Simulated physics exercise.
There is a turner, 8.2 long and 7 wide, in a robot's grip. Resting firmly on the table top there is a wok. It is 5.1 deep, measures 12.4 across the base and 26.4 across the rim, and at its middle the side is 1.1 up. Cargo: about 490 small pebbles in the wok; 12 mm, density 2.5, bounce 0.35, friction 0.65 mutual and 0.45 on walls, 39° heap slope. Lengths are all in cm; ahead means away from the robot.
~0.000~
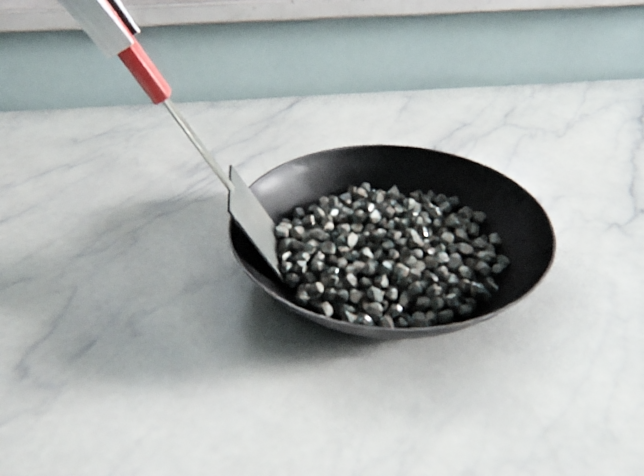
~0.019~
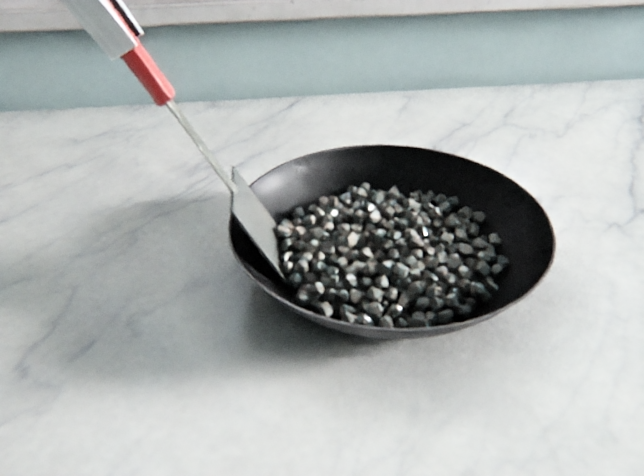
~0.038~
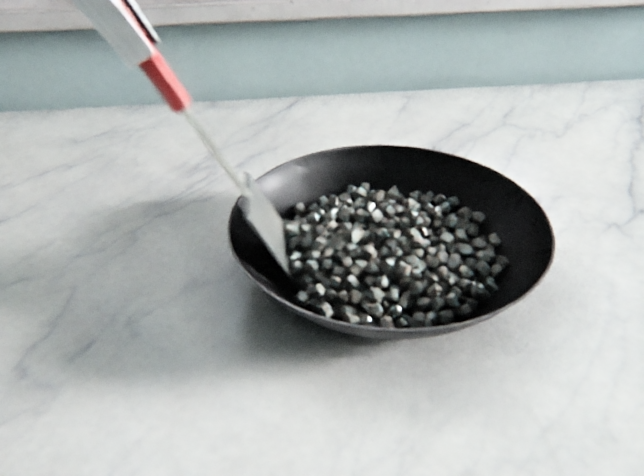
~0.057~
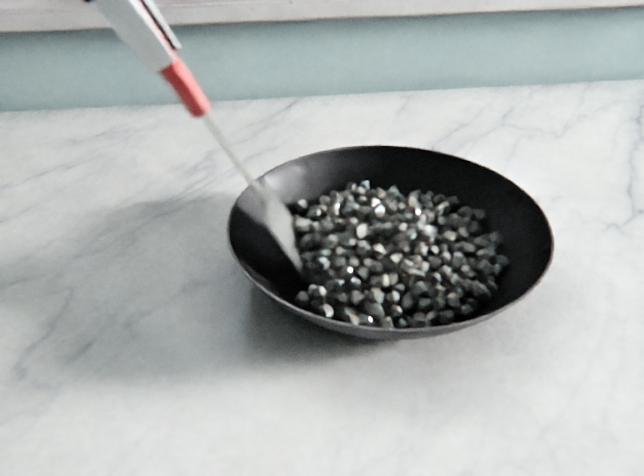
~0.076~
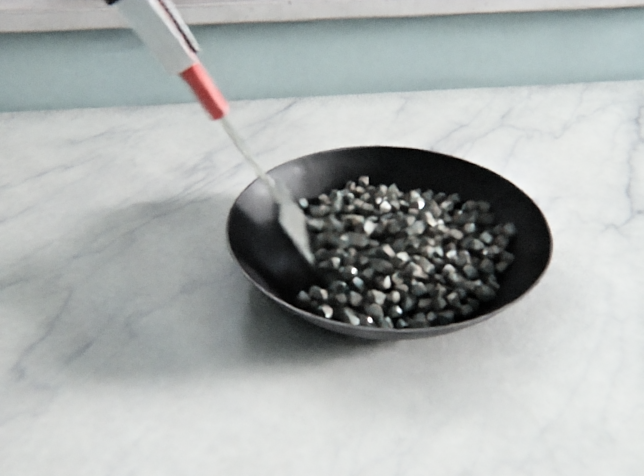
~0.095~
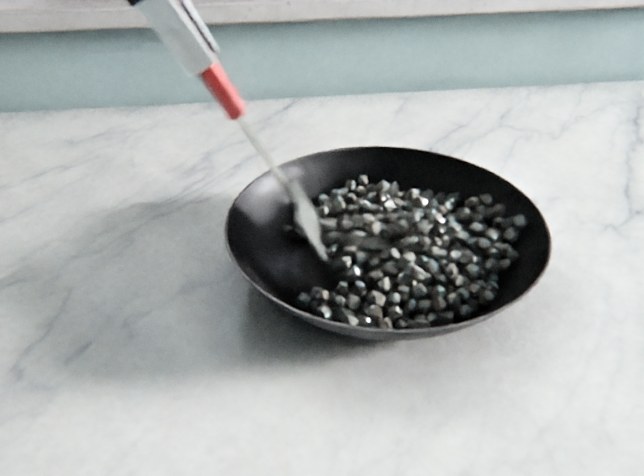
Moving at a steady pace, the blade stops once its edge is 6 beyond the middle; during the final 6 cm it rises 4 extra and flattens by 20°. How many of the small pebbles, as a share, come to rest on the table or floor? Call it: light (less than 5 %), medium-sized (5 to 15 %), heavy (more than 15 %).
It comes out medium-sized.
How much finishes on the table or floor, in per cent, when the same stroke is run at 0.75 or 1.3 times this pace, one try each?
I'd expect close to 5 and then close to 10 percent.
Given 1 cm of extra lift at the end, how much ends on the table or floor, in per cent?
It comes to around 10 percent.
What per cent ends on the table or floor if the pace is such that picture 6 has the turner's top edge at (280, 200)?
Some 0 percent.
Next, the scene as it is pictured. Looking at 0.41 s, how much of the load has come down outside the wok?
Share at that moment: About 6 %.
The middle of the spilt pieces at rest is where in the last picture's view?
Resting centre: About (569, 238).
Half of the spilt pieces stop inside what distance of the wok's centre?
About 20 cm.
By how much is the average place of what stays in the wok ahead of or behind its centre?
What stays is shifted forward by around 4.5 cm.
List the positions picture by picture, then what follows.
The turner top edge at (230, 186), sloping 63°; upper third of the load around (378, 239), from x 280 to 505, top at y 190; 489 in the wok, in the first picture.
The turner top edge at (232, 188), sloping 63°; upper third of the load around (377, 240), from x 285 to 500, top at y 190, in the second picture.
The turner top edge at (246, 193), sloping 63°; upper third of the load around (381, 239), from x 285 to 500, top at y 190, in the third picture.
The turner top edge at (263, 198), sloping 63°; upper third of the load around (385, 238), from x 285 to 500, top at y 185, in the fourth picture.
The turner top edge at (279, 199), sloping 63°; upper third of the load around (393, 236), from x 285 to 510, top at y 180, in the fifth picture.
The turner top edge at (295, 199), sloping 63°; upper third of the load around (405, 230), from x 285 to 520, top at y 180; 489 in the wok, in the sixth picture.
After 0.14 s, sloping 62°, highest piece 6 above the table; 489 in the wok.
After 0.19 s, sloping 53°, highest piece 7 above the table; 487 in the wok, 2 on the blade or in flight.
After 0.41 s, sloping 43°, highest piece 7 above the table; 449 in the wok, 34 on the table or floor, 6 on the blade or in flight.
After 1.46 s, sloping 43°, highest piece 6 above the table; 448 in the wok, 41 on the table or floor.
In the end, 448 in the wok, 41 on the table or floor. That is 8 % on the table or floor.
